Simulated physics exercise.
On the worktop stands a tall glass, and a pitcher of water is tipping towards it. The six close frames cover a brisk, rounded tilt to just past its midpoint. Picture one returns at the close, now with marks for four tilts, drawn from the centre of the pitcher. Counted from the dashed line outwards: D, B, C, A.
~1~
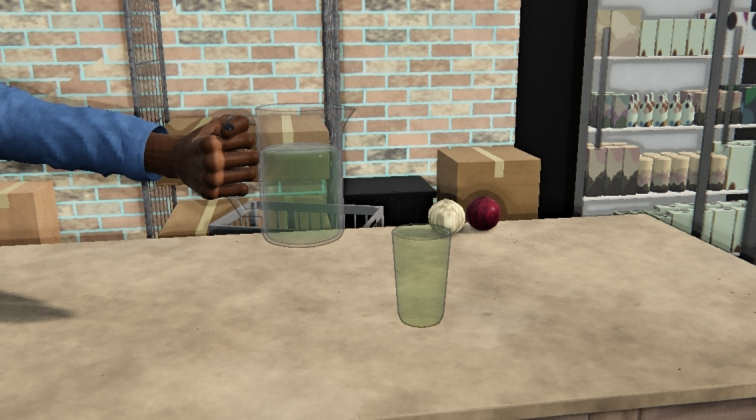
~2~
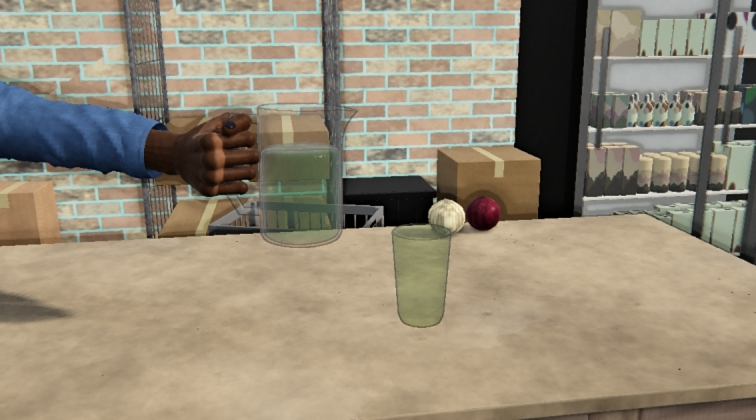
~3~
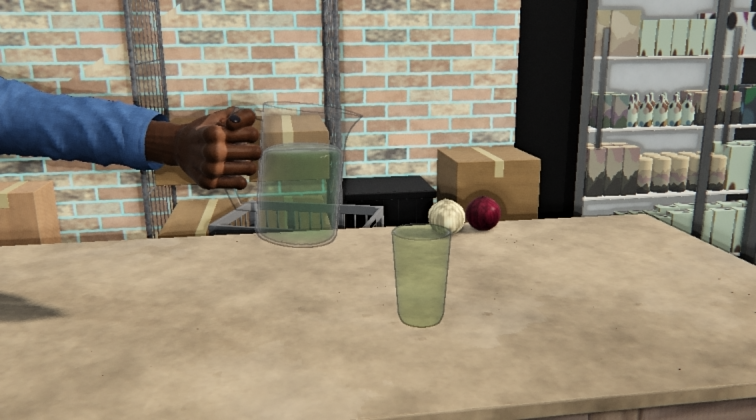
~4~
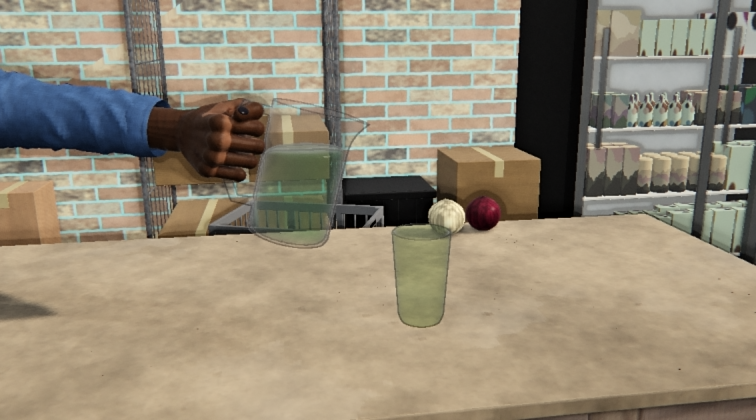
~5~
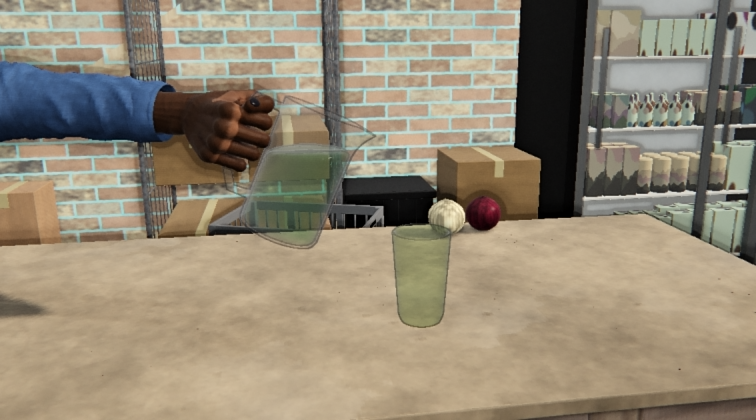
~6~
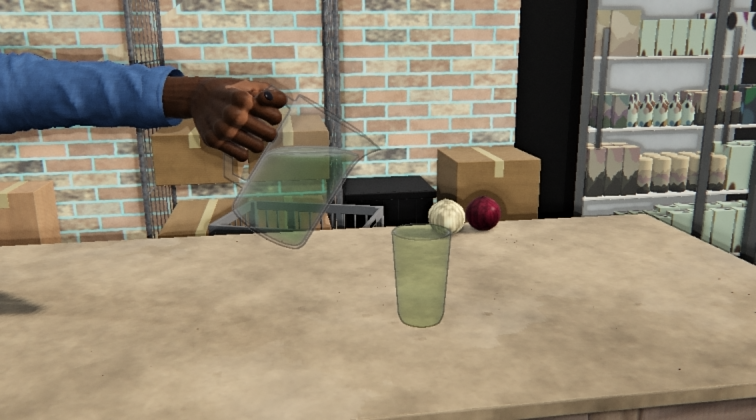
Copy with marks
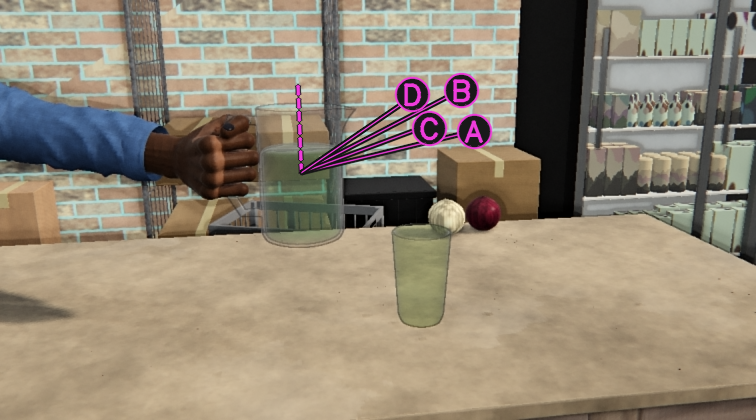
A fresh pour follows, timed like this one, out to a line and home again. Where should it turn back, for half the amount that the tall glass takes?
B works best here.
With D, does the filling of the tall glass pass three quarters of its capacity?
No, less.
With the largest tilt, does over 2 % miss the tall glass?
Yes, it does.
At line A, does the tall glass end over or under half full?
Over half.
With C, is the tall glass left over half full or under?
Over half.
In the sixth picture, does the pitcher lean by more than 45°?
No, it does not.
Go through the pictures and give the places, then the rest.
In the first frame, upright, lip at (354, 108); rim of the tall glass round (422, 231); nothing has left yet.
In the second frame, upright, lip at (356, 110); nothing has left yet.
In the third frame, tipped about 7°, lip at (361, 115); nothing has left yet.
In the fourth frame, tipped about 14°, lip at (368, 124); nothing has left yet.
In the fifth frame, tipped about 23°, lip at (375, 135); nothing has left yet.
In the sixth frame, tipped about 33°, lip at (380, 148); nothing has left yet.
On the marked copy, A at (457, 134); B at (446, 97); C at (411, 131); D at (399, 105).
With A, the tall glass ends with about 88 % of what it can hold; 12 % of the water is spilt.
With B, the tall glass ends with about 51 % of what it can hold.
With C, the tall glass ends with about 81 % of what it can hold.
With D, the tall glass ends with about 28 % of what it can hold.
